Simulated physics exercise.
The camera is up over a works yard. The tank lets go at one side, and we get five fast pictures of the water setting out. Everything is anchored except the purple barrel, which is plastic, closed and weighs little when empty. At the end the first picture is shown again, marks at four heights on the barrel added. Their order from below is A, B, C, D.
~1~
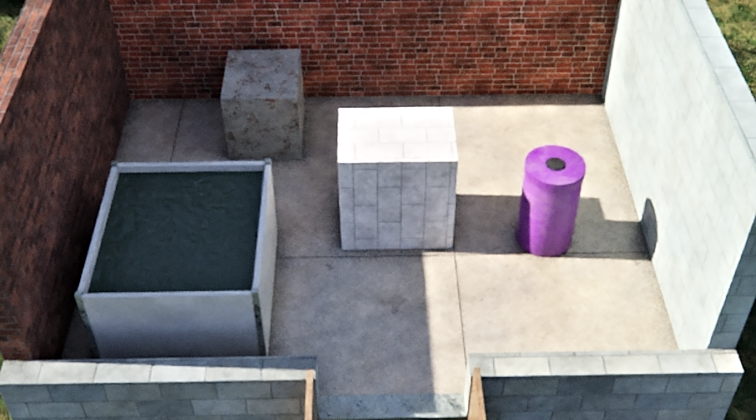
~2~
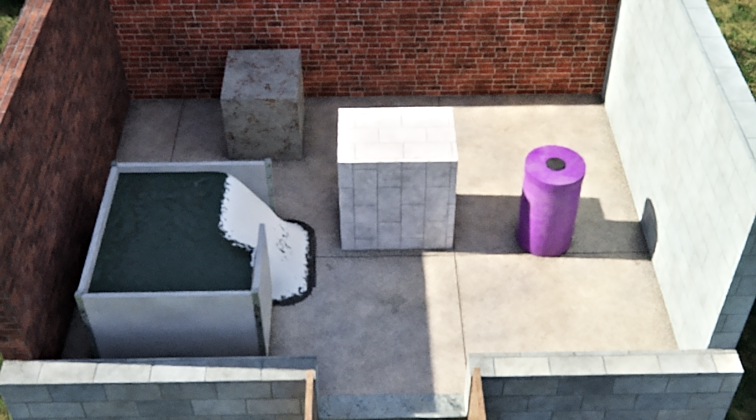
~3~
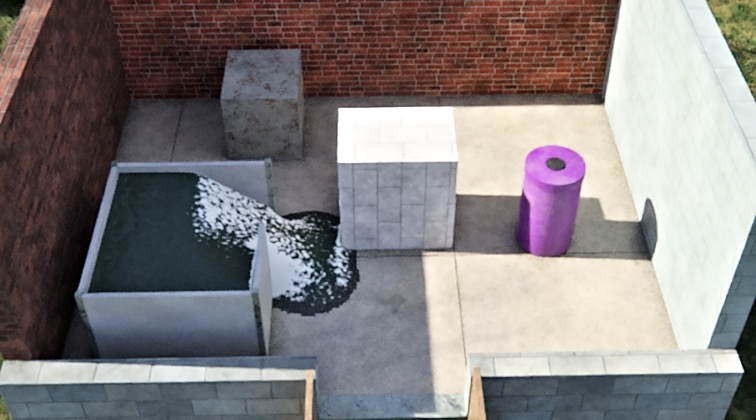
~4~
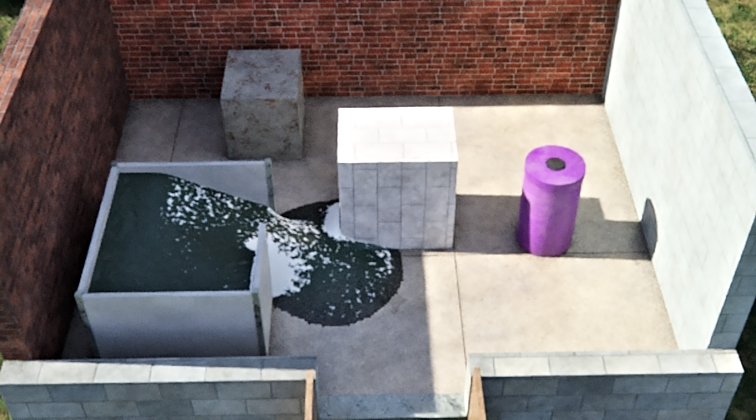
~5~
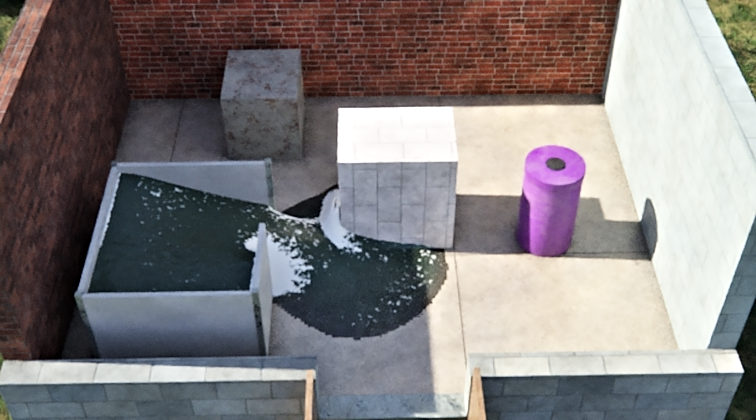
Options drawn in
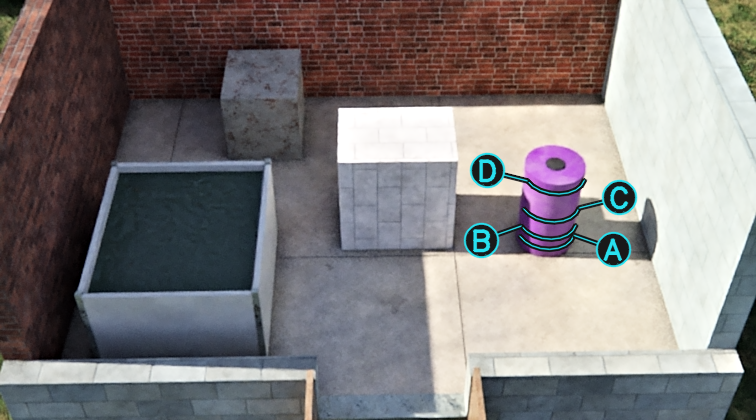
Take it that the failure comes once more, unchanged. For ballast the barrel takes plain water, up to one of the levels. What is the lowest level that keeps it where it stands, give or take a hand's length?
B.
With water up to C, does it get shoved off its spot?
No, that is safe.
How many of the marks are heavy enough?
Three of the four.
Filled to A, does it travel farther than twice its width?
No, less.
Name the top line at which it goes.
That is line A.
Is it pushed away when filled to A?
Yes, it does.
In cyan, A at (549, 249); B at (551, 239); C at (554, 221); D at (559, 194); from the bottom up A, B, C, D.
With A, it is pushed about its own width away.
With B, it does not move.
With C, it does not move.
With D, it does not move.
